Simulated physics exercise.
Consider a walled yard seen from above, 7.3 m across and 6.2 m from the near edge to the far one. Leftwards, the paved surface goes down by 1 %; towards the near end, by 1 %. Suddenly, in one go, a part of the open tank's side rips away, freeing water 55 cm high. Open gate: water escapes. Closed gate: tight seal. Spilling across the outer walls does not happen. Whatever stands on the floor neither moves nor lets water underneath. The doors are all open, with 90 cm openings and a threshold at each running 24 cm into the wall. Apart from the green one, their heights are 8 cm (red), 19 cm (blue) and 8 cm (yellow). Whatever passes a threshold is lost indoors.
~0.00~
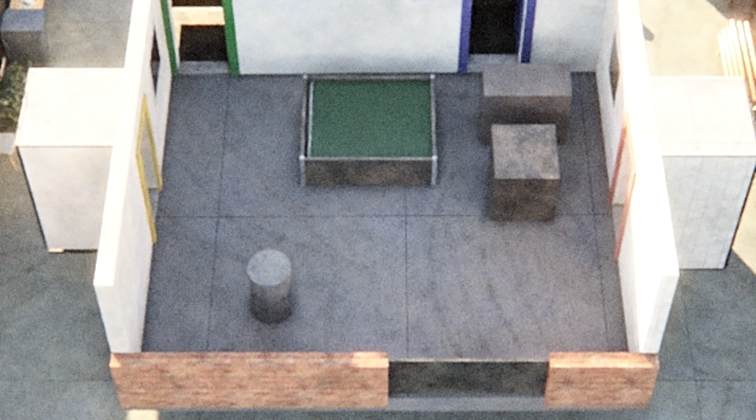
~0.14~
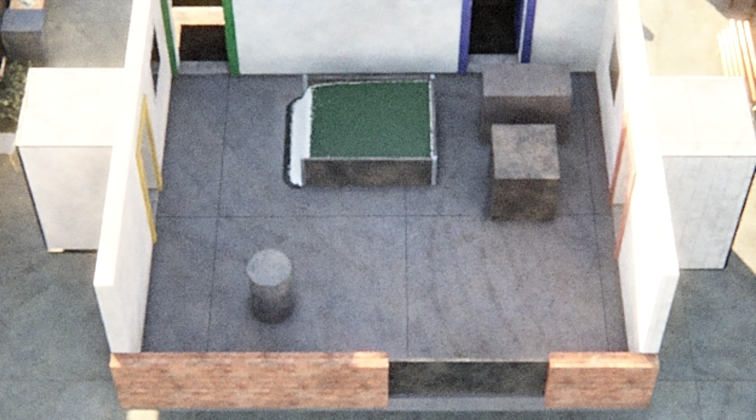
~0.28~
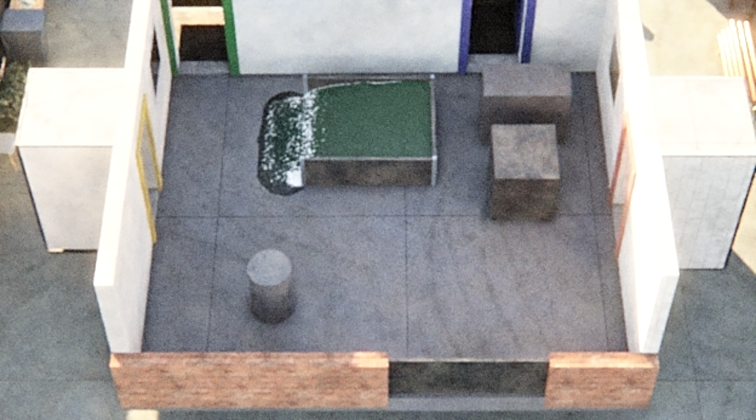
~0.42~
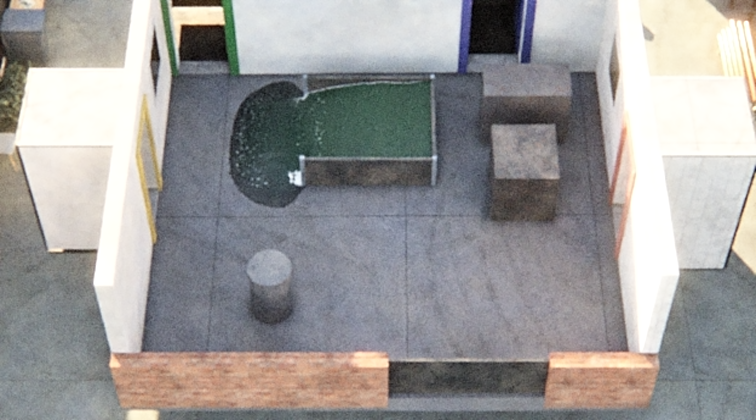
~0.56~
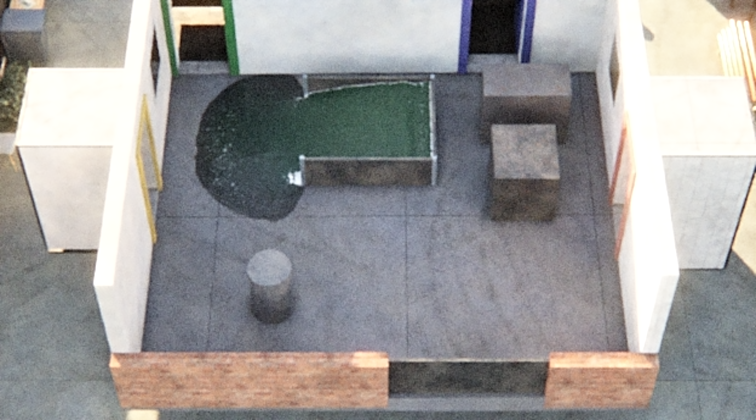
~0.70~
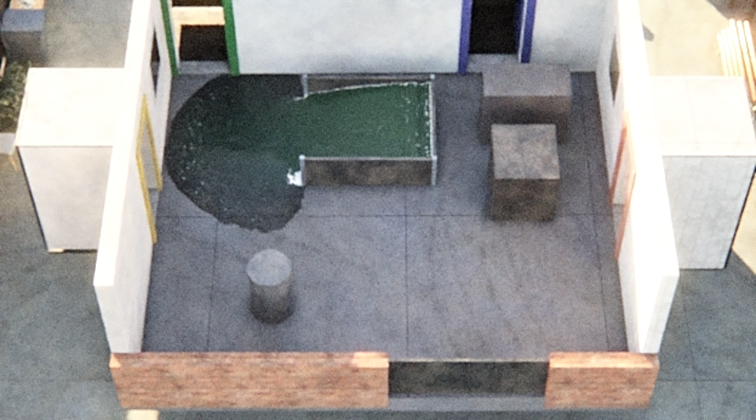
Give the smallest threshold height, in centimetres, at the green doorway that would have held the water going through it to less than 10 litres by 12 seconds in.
The smallest height is about 27 cm.
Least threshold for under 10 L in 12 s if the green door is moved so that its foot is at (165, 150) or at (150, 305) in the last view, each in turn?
Roughly 30 cm, then roughly 11.0 cm.
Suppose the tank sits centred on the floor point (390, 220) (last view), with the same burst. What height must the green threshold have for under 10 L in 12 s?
Near 17 cm.
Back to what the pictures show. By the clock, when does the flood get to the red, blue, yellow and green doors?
Arrives: Red 9.5 s / blue 6.0 s / yellow 1.0 s / green 0.8 s.
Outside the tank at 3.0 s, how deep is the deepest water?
About 26 cm.
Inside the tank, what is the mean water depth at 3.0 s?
Some 12 cm.
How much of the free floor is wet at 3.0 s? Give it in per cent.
Roughly 30 percent of the floor.
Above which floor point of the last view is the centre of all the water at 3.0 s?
The water's centre is at about (244, 166).
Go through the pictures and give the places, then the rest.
In the first frame, still water, 55 cm deep, in the open tank at (369, 120); the green door at (199, 33) is dry.
In the second frame, water pours out at (307, 135) and has run 0.3 m, to (290, 180); about 7 cm deep outside, 55 cm at the back.
In the third frame, water pours out at (307, 137) and has run 0.7 m, to (264, 177); about 10 cm deep outside, 55 cm at the back.
In the fourth frame, water pours out at (307, 137) and has run 1.2 m, to (235, 166); about 8 cm deep outside, 55 cm at the back.
In the fifth frame, water pours out at (307, 137) and has run 1.7 m, to (202, 172); about 6 cm deep outside, 50 cm at the back.
In the sixth frame, water pours out at (307, 137) and has run 2.2 m, to (171, 155); about 5 cm deep outside, 46 cm at the back; the green door at (199, 33), 2.4 m from the gap, is still 0.3 m from the nearest water.
After 1.4 s water covers 20 % of the floor, deepest (34 cm) near (164, 150); 11 cm at the green door, 0 litres in over its 6 cm threshold.
After 3.0 s water covers 30 % of the floor, deepest (26 cm) near (172, 77); 21 cm at the green door, 139 litres in over its 6 cm threshold.
After 12.0 s water covers 95 % of the floor, deepest (10 cm) near (138, 385); 2 cm at the green door, 261 litres in over its 6 cm threshold.
At the green door as built, the water arrived by 0.9 s and peaked near 25 cm at 2.4 s.
With a threshold of 25 cm, 17 litres would have come in within the 12 s; with 34 cm, 1 litre. So under 10 litres takes about 27 cm.
